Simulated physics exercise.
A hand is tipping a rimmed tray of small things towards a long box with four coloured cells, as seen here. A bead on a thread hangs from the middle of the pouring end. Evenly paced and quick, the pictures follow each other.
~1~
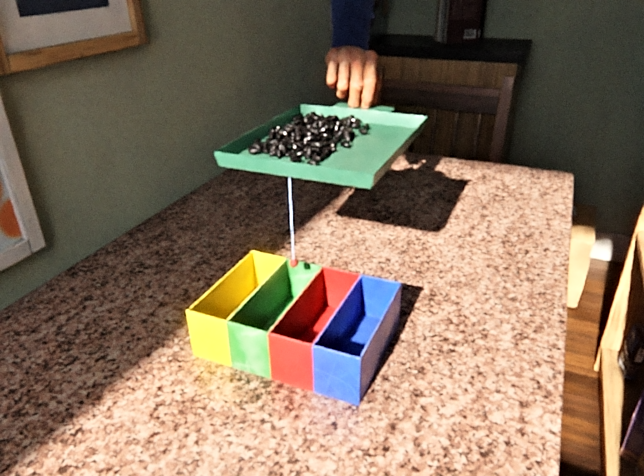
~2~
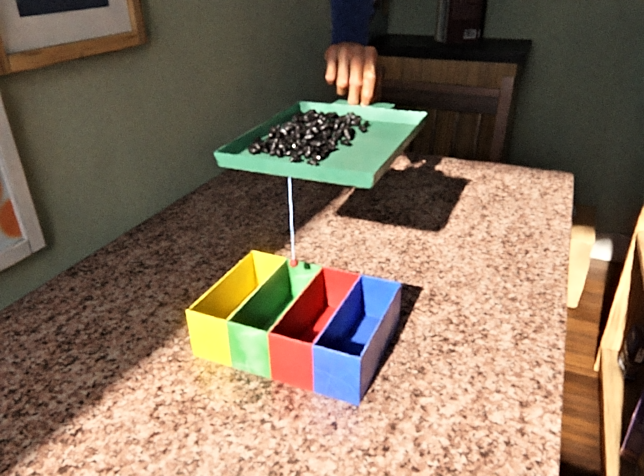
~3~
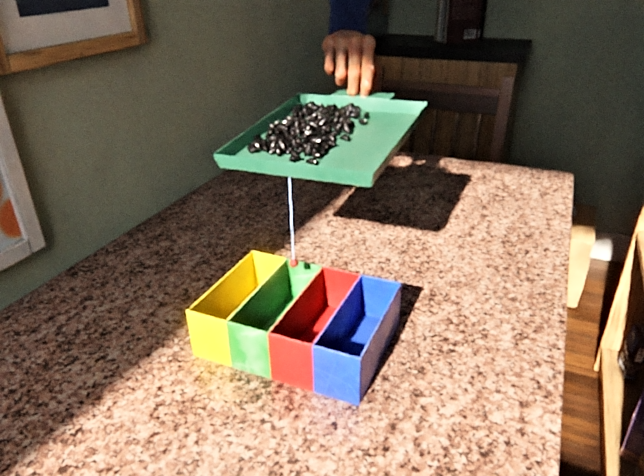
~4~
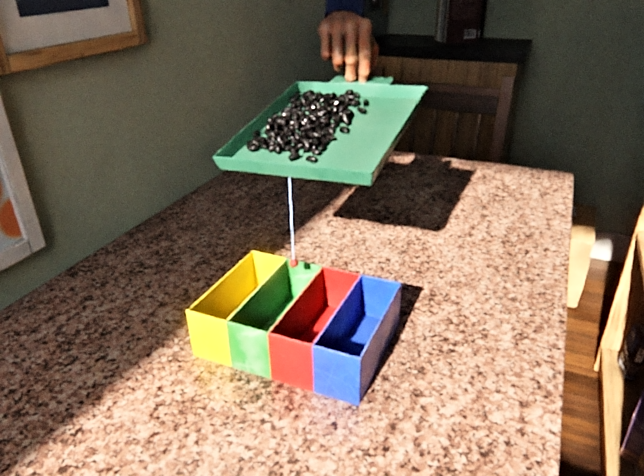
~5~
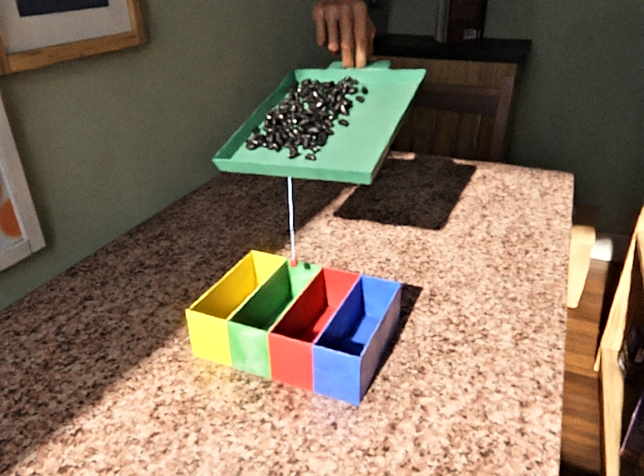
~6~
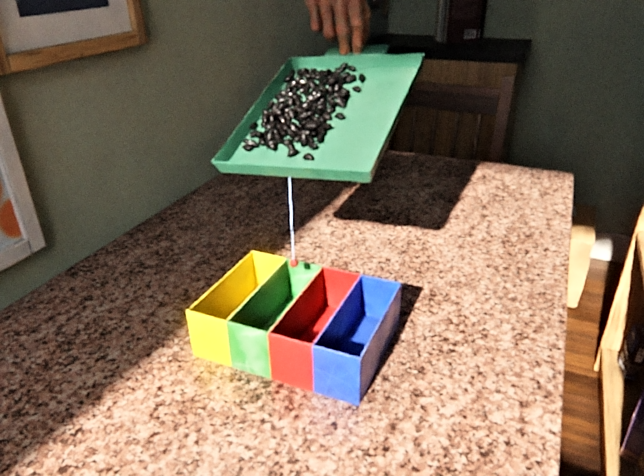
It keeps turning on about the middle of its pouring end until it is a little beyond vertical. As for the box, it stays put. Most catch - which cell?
Cell: Yellow.
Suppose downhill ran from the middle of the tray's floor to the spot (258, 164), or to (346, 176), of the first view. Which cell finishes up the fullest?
First try: The yellow cell. Second try: That blue cell.
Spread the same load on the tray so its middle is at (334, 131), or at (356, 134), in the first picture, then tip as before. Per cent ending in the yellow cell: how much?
Shares: 40 % for the first, 30 % for the second.
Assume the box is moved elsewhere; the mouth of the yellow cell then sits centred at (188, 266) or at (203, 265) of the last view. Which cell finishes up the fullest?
You'd see the cell in green win the first time and the green cell win the second.
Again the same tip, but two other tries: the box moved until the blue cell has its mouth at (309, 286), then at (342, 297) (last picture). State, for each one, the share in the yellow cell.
20 %, 50 %.
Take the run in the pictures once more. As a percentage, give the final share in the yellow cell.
It comes to around 40 percent.
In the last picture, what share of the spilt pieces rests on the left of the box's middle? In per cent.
That comes to about 100 per cent of the pieces.
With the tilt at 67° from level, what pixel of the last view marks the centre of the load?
I'd put the middle close to (254, 148).
Soon, tray tipped steeply; nearly all on the tray; a small part falling or outside the box.
A while on, tray tipped past a quarter turn; about a quarter on the tray; about a third in the yellow cell; a small part in the green cell; a stray few in the red cell; about half falling or outside the box.
Towards the end, tray tipped past a quarter turn; about half in the yellow cell; about a quarter in the green cell; a stray few in the red cell; about a third falling or outside the box.
Finally, tray tipped past a quarter turn; about half in the yellow cell; about a quarter in the green cell; a stray few in the red cell; none in the blue cell; about a third outside the box.
